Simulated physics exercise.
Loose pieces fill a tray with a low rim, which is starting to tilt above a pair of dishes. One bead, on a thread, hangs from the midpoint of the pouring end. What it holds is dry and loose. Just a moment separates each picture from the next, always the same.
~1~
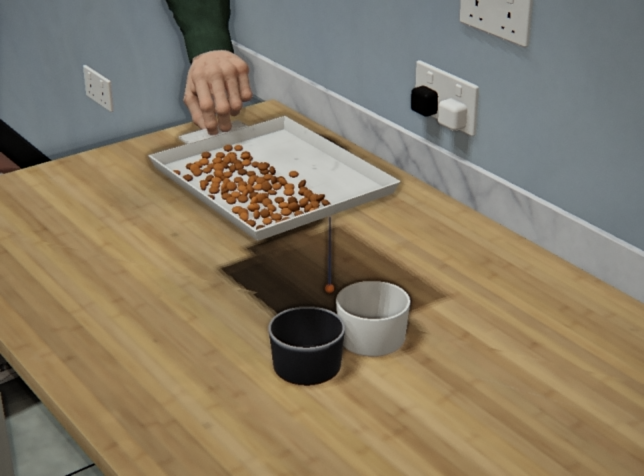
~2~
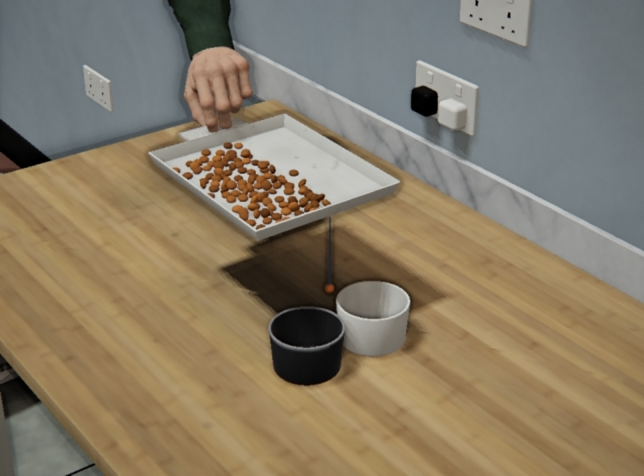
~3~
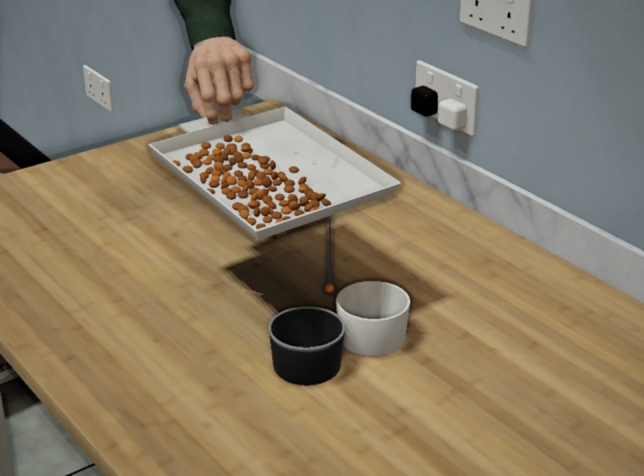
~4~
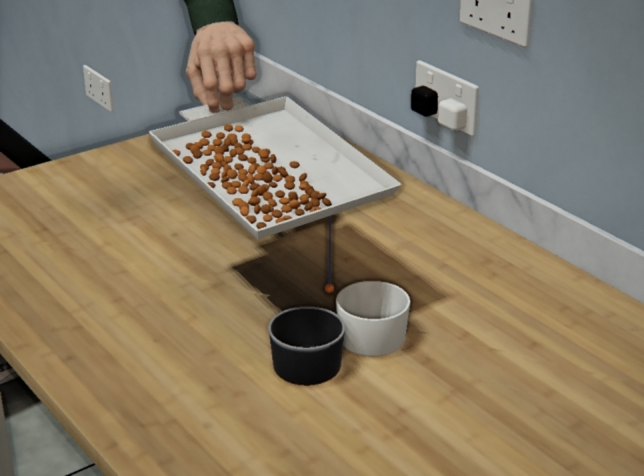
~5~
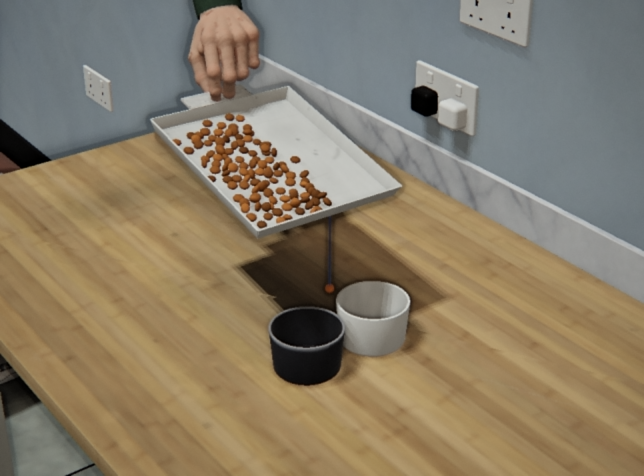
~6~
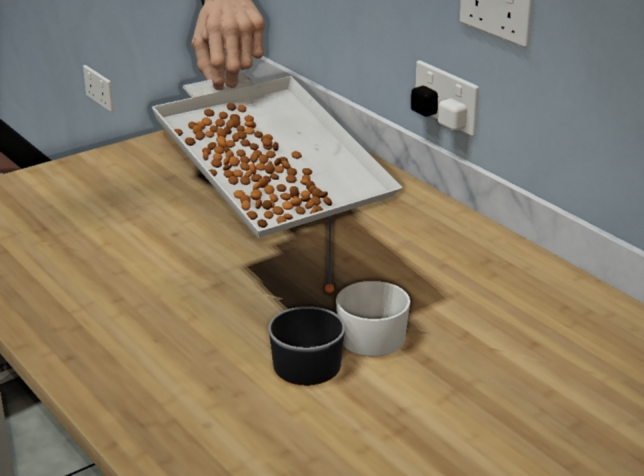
A tray of small brown pieces starts nearly level above a black dish and a white dish on a wooden table, then tilts gradually toward its lower right corner as a hand at its far end rises.
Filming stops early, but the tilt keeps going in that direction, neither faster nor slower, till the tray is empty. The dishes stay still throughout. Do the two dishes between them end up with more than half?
I'd say the dishes catch most of it, honestly.
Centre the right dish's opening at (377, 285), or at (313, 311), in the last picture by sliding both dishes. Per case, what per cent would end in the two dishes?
First position: Some 40 %; second position: Some 20 %.
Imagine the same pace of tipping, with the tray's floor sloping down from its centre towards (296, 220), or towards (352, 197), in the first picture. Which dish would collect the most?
Result - first place: The left side, second place: The right side.
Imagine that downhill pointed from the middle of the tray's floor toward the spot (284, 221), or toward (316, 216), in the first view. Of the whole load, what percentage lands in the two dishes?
I'd say some 50 in a hundred at first, then 70 in a hundred.
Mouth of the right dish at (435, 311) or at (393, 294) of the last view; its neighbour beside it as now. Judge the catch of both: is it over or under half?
First under half, then most of it.
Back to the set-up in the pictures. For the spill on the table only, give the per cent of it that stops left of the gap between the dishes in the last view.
0 per cent or thereabouts.
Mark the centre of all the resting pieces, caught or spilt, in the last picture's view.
Near (371, 337).
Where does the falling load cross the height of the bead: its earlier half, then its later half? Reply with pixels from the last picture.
I'd place the first part at (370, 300) and the rest at (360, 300).
Shortly afterwards, tray tipped steeply; all but a few on the tray; a little in the air.
Next, tray tipped past a quarter turn; a little on the tray; near a quarter in the left dish; near a third in the right dish; near a quarter outside both; near a quarter in the air.
Some moments later, tray tipped past a quarter turn; near a quarter in the left dish; near half in the right dish; near a quarter outside both.
In the end, tray tipped past a quarter turn; near a quarter in the left dish; near half in the right dish; near a quarter outside both.
